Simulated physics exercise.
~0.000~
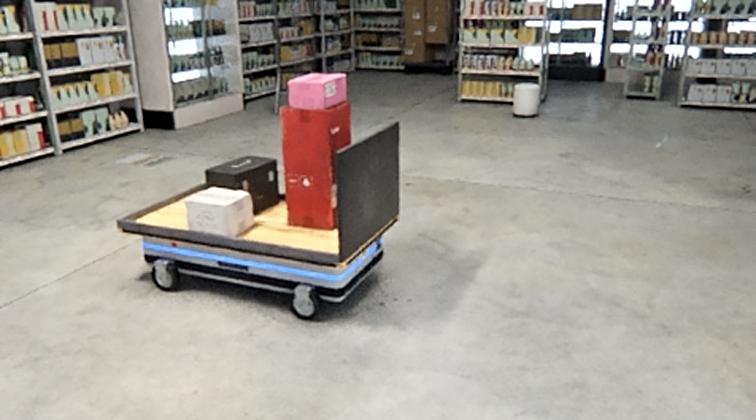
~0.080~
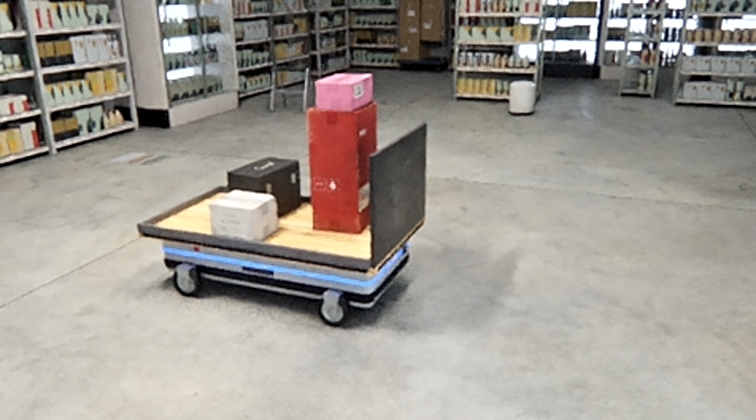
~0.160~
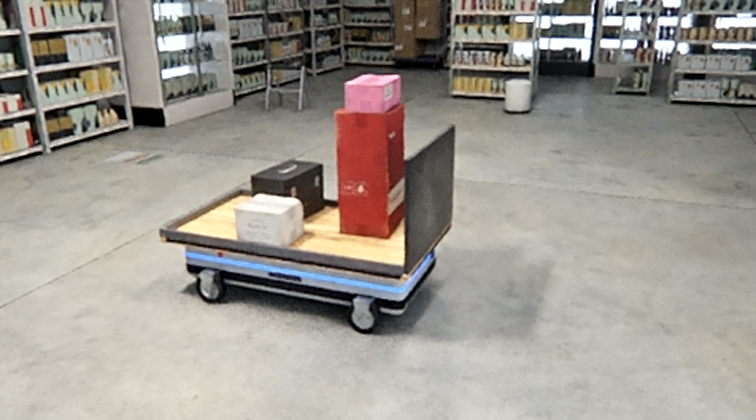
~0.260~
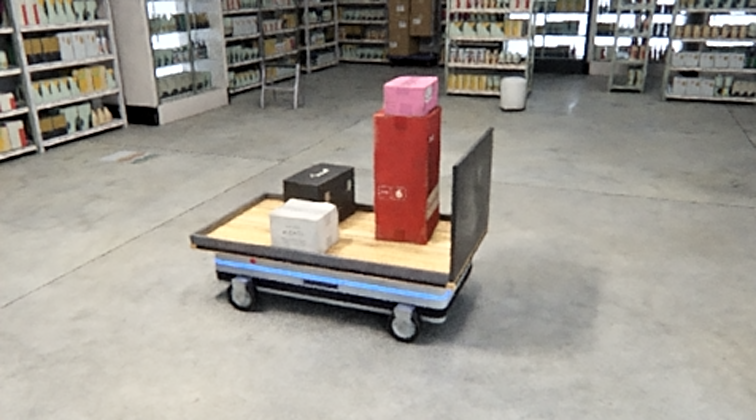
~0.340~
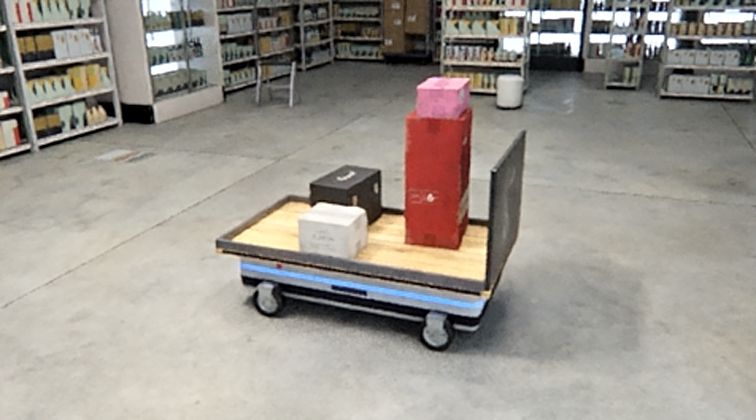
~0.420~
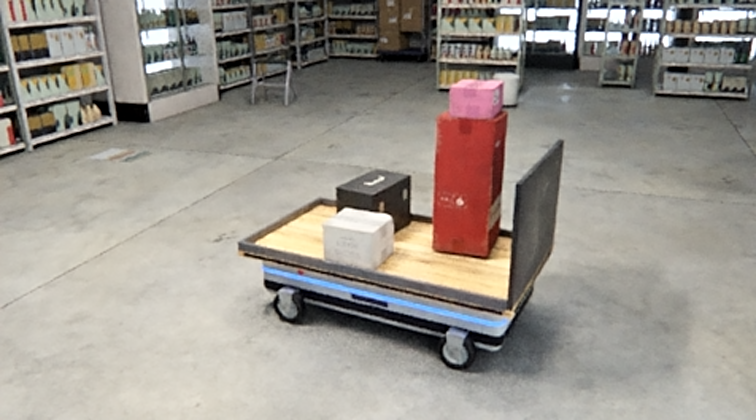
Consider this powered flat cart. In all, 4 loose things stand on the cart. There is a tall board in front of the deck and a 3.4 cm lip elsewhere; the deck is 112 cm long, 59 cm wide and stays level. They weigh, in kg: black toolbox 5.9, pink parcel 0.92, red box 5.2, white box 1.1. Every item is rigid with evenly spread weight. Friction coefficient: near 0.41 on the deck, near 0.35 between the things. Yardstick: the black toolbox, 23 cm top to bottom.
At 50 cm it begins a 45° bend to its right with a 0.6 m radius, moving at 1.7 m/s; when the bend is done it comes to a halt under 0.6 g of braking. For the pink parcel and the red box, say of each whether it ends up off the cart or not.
Pink parcel: Yes; red box: Yes.
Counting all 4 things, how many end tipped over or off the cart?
That makes 2.
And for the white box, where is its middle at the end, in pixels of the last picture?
Around (476, 352).
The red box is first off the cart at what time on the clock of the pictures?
I'd put it at some 0.6 s.
After 0.52 s, cart has run 88 cm, turned 23°; pink parcel now off the cart; red box leaning 20° near (509, 188); white box slid 6 cm.
After 0.72 s, cart has run 122 cm, turned 45°; red box now off the cart; white box slid 7 cm; black toolbox slid 3 cm.
After 0.92 s, cart has run 148 cm, turned 45°; white box slid 9 cm; black toolbox slid 5 cm.
After 1.12 s, cart has run 152 cm, turned 45°, stopped; white box slid 16 cm; black toolbox slid 14 cm.
At rest (1.5 s), off the cart, pink parcel and red box; not toppled but over 10 cm from the start, black toolbox and white box. In the last view, pink parcel near (714, 326).
